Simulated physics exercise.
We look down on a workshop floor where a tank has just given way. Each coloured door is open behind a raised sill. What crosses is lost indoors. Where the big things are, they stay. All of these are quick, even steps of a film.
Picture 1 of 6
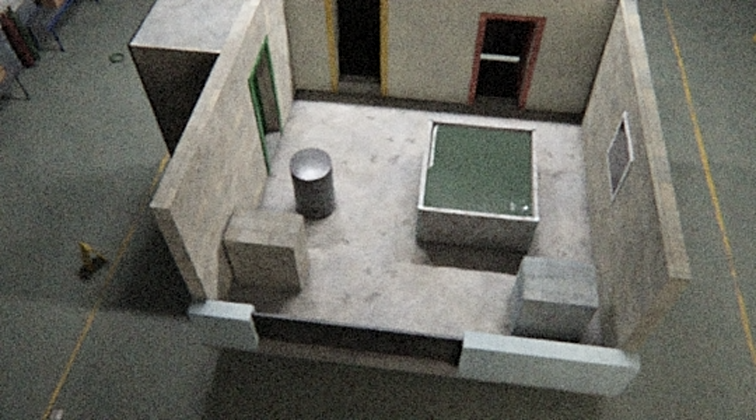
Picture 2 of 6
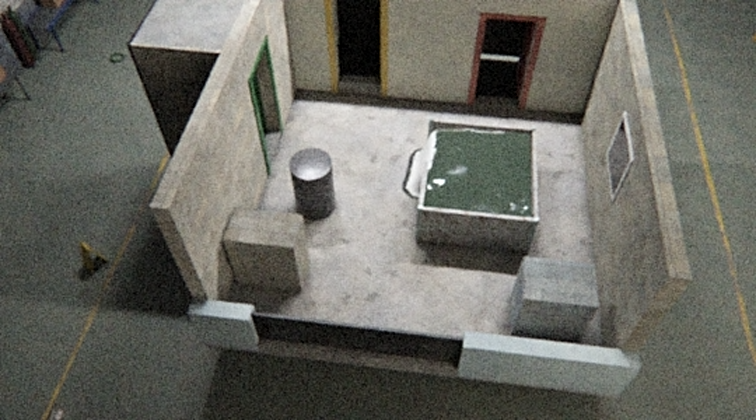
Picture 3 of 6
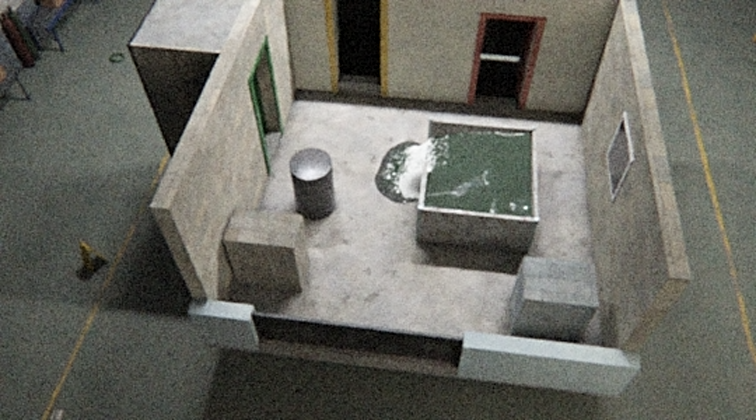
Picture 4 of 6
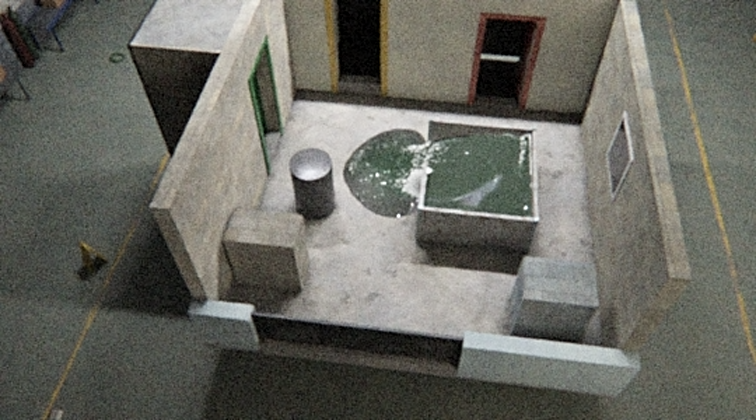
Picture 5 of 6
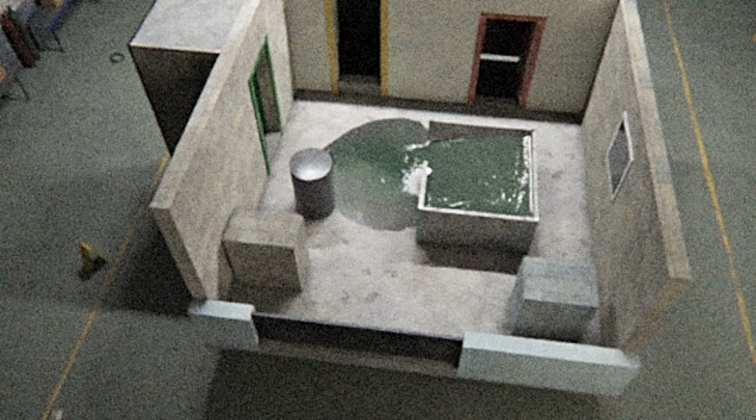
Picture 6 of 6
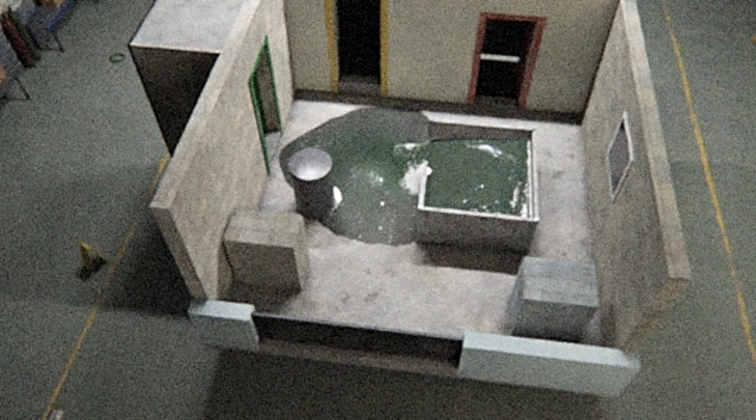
At first, green water sits still in an open tank inside a roofless, walled room with a metal drum and two blocks. Water then bursts from the tank's left side and spreads leftward across the pale floor in a widening, foam-flecked pool, reaching and surrounding the drum as the tank's level drops.
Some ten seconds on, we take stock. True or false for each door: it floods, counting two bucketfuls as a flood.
Yellow door - false; red door - false; green door - true.
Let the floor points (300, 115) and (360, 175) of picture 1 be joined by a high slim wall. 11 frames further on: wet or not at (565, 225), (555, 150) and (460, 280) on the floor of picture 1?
Untouched; untouched; untouched.
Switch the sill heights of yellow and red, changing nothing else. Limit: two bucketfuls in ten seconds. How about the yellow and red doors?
Result - yellow comes in high, red comes in low.
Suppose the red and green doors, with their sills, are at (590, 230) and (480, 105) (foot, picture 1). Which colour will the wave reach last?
Answer: The red door.
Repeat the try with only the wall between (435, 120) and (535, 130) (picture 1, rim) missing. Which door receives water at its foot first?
The red door.
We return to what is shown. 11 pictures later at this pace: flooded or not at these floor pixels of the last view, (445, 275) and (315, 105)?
Point one: Unflooded. Point two: Swamped.
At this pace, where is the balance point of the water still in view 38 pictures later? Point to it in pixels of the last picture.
My pick is pixel (389, 185).
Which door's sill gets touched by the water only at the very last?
The red-painted one.
A moment on, water covers 35 % of the floor; the yellow door wet at the sill, nothing in, the red door not reached, the green door over two buckets in.
Next, water covers 45 % of the floor; the yellow door wet at the sill, nothing in, the red door not reached, the green door far over two buckets in.
Then, water covers 50 % of the floor; the yellow door wet at the sill, nothing in, the red door not reached, the green door far over two buckets in.
Later, water covers 90 % of the floor; the yellow door wet at the sill, nothing in, the red door wet at the sill, nothing in, the green door far over two buckets in.
In the end, water covers 100 % of the floor; the yellow door wet at the sill, nothing in, the red door wet at the sill, nothing in, the green door far over two buckets in.
